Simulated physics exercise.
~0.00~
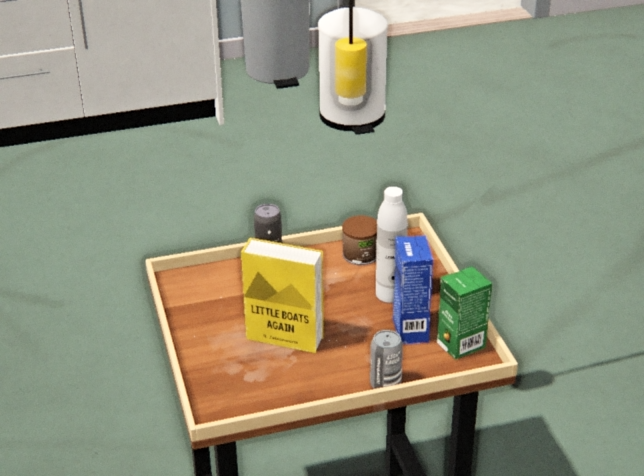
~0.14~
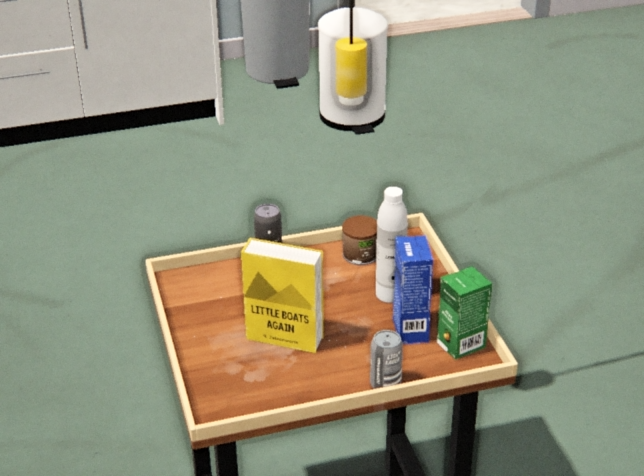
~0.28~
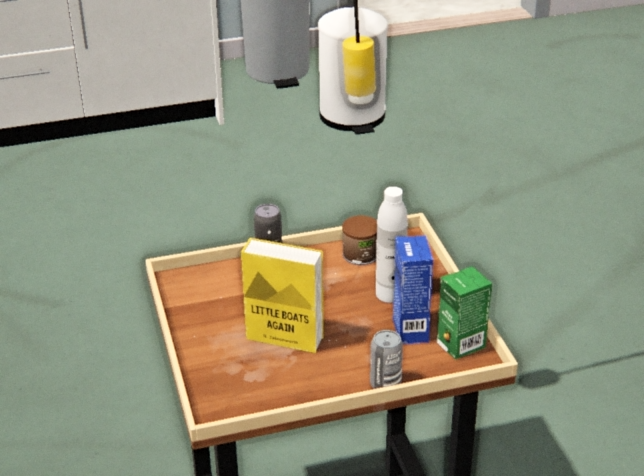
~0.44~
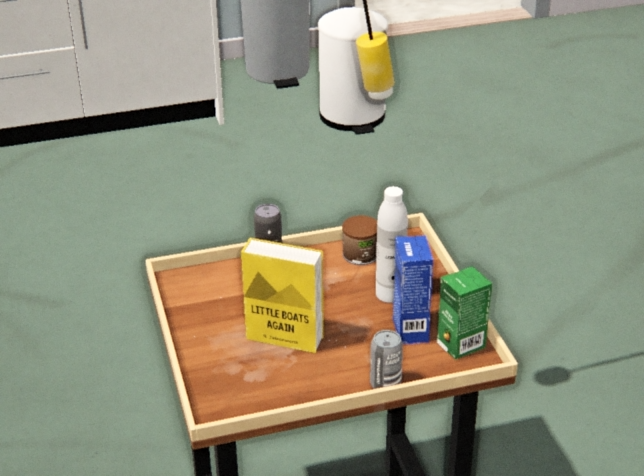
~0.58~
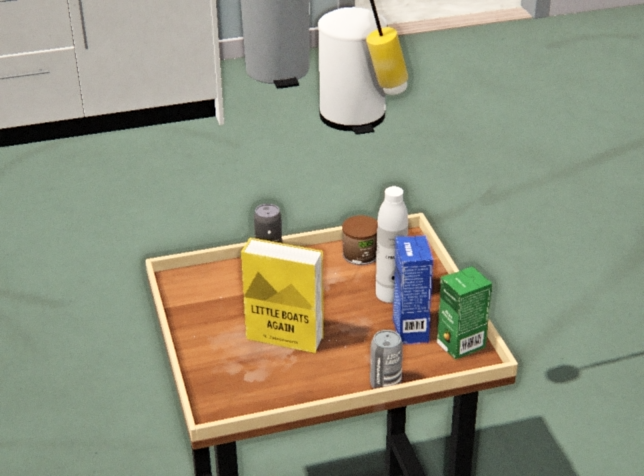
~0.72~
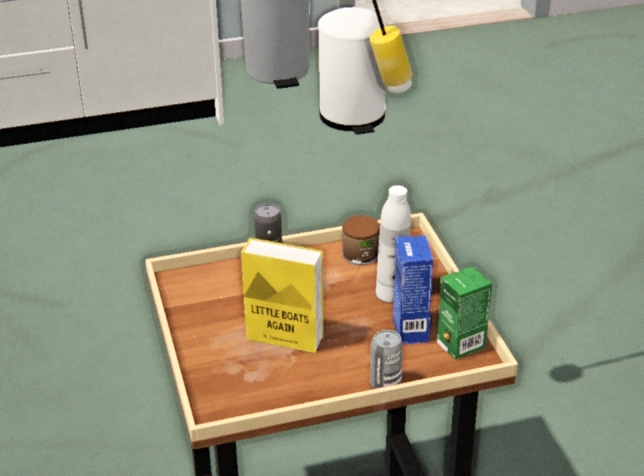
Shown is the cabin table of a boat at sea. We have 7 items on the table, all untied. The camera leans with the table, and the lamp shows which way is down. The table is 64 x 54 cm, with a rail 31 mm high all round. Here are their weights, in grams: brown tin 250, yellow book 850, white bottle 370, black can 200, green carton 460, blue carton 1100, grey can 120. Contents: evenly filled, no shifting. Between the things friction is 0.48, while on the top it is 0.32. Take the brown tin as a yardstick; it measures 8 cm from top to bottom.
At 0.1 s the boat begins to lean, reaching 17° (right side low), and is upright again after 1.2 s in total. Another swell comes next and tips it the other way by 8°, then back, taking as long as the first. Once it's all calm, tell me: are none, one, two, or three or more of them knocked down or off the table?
One of them is.
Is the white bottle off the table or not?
White bottle: Goes out of bounds.
After 1.12 s, boat heeled 4°, right side down; white bottle tipped 55° from how it sat.
After 1.42 s, boat heeled 1°, left side down; white bottle now off the table.
After 1.62 s, boat heeled 5°, left side down.
At rest (3.0 s), off the table, white bottle; the other 6 in place, give or take 5 cm. In the last view, brown tin near (361, 240), yellow book near (284, 296).
